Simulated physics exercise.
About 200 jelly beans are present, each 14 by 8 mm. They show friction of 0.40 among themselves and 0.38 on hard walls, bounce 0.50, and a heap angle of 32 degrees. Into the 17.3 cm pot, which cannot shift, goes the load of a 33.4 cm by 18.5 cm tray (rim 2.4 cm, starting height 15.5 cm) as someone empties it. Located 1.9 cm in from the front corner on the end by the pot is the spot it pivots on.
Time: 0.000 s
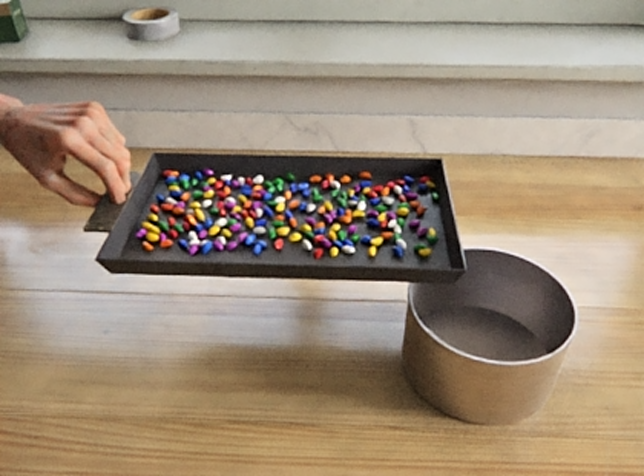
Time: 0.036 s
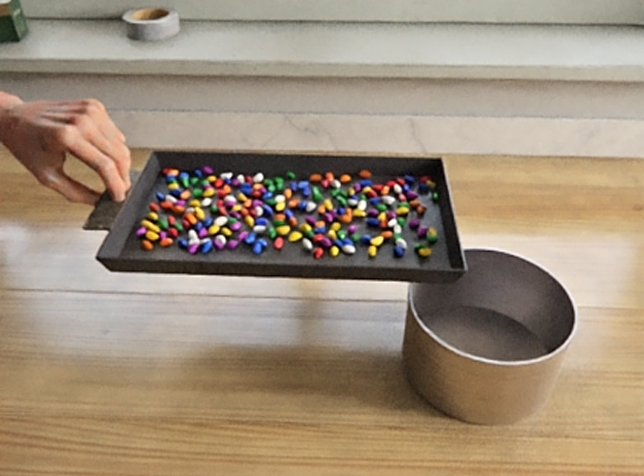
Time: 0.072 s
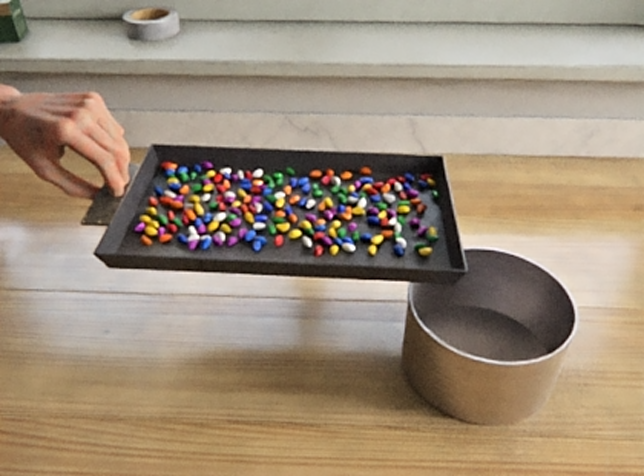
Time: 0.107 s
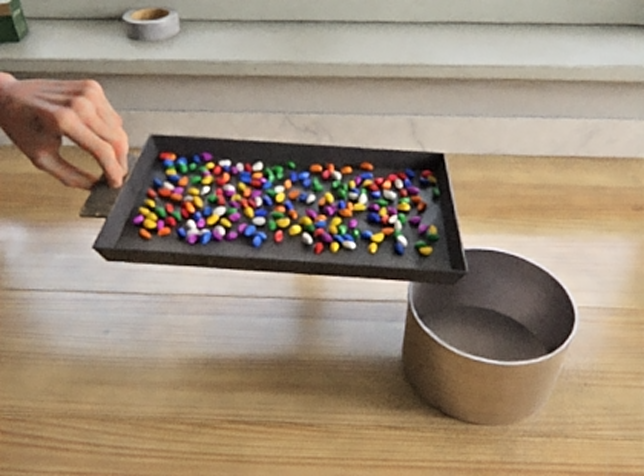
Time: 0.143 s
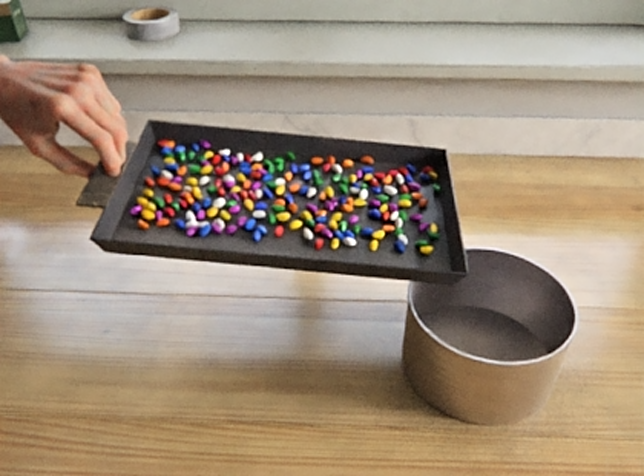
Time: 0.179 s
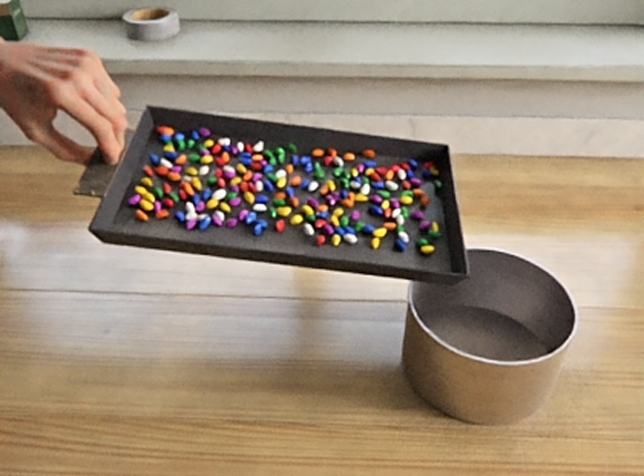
On a wooden surface near a pale ledge, a hand at the left grips a dark rectangular tray of colourful jelly beans beside a round metallic pot, holding it nearly level, then raises the left end so it slants slightly rightward.
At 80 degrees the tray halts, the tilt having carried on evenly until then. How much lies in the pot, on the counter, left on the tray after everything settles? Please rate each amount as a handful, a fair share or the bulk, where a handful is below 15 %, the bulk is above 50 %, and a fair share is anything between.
Pot: The bulk; counter: A fair share; tray: A handful.
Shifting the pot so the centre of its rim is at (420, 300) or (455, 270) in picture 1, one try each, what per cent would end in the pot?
Roughly 40 and 0 percent.
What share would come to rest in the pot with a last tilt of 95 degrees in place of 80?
In that case some 70 per cent.
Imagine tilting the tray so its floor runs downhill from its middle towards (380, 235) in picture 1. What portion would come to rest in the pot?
Roughly 85 % of the pieces.
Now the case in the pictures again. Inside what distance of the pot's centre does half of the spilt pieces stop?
18 cm.
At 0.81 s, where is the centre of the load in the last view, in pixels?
(449, 265) or thereabouts.
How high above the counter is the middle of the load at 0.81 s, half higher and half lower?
Roughly 18 centimetres.
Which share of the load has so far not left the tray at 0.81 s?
Roughly 85 per cent.
After 0.56 s, tilt 44 degrees; the tray holds 100 %, the pot 0 %.
After 0.81 s, tilt 67 degrees; the tray holds 85 %, the pot 0 %.
After 1.17 s, tilt 80 degrees; the tray holds 15 %, the pot 50 %.
In the end, at 2.4 s, pot 65 %, counter 30 %, tray 5 %.
